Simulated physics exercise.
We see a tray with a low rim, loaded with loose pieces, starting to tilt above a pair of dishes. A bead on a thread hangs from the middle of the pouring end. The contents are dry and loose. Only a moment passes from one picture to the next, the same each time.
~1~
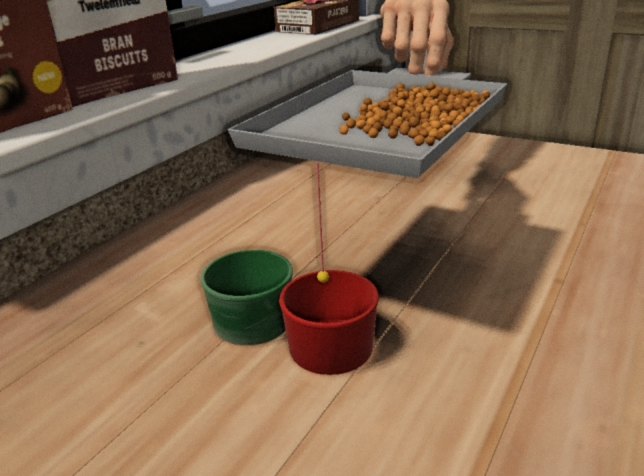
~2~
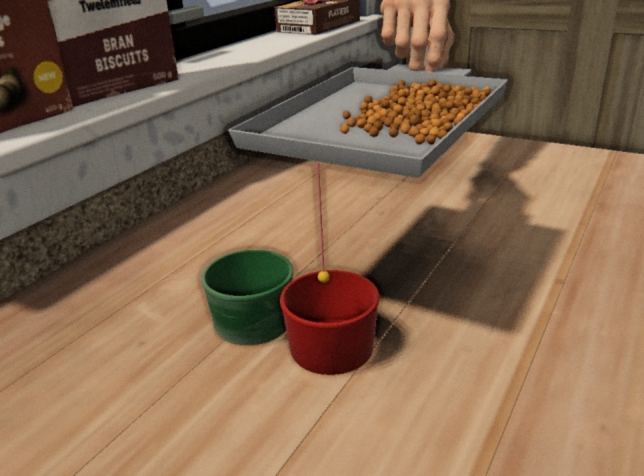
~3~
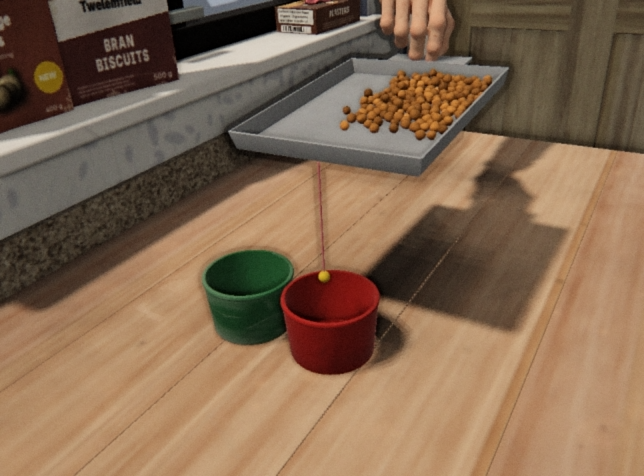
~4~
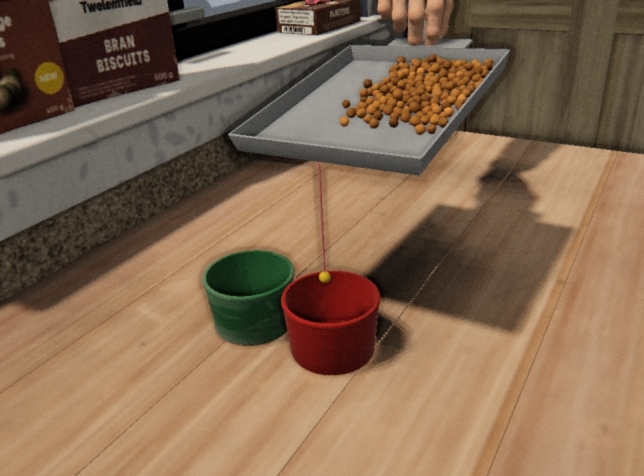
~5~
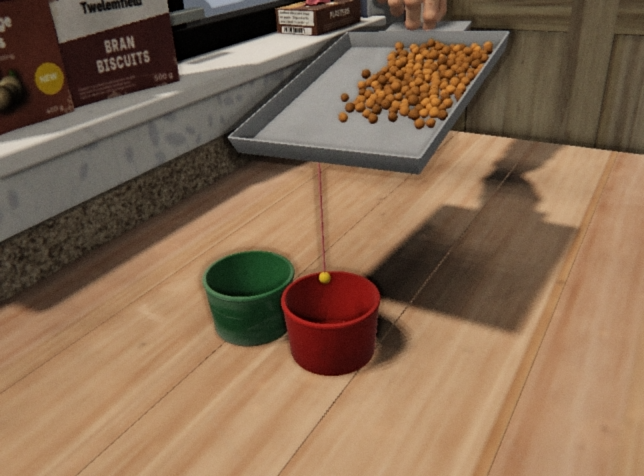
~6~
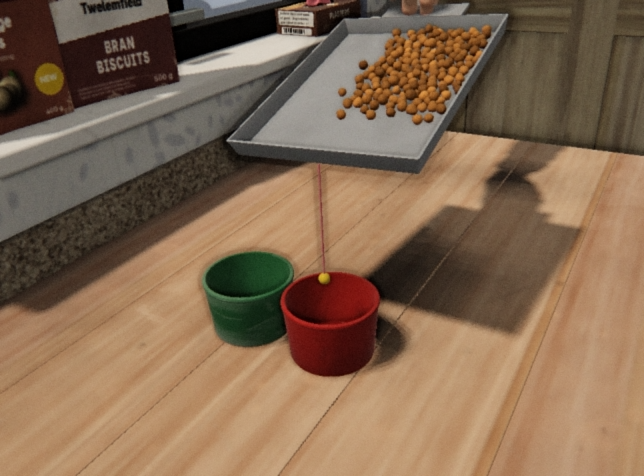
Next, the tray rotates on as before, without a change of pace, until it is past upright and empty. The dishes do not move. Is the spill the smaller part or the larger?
The two hold less than half of the load.
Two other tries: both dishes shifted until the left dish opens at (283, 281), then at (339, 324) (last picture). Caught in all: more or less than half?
First below a half, then below a half.
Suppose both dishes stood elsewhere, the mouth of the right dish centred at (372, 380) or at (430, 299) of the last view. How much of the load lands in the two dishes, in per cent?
Roughly 30 per cent, and 0 per cent.
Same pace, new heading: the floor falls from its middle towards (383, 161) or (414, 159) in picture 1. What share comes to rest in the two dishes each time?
Near 10 % and 10 %.
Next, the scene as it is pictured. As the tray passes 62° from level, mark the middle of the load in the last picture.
Close to (311, 134).
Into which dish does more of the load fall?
It is the dish on the left.
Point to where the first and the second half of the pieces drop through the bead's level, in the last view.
Early half (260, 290), late half (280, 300).
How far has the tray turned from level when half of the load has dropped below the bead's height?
Around 115° of tilt.
Soon, tray tipped steeply; nearly all on the tray; a stray few in the left dish; a small part in the air.
A while on, tray tipped past a quarter turn; most on the tray; a stray few in the right dish; a stray few in the left dish; a small part outside both; a small part in the air.
Towards the end, tray tipped past a quarter turn; a small part in the right dish; about a quarter in the left dish; about two thirds outside both.
Finally, tray tipped past a quarter turn; a small part in the right dish; about a quarter in the left dish; about two thirds outside both.
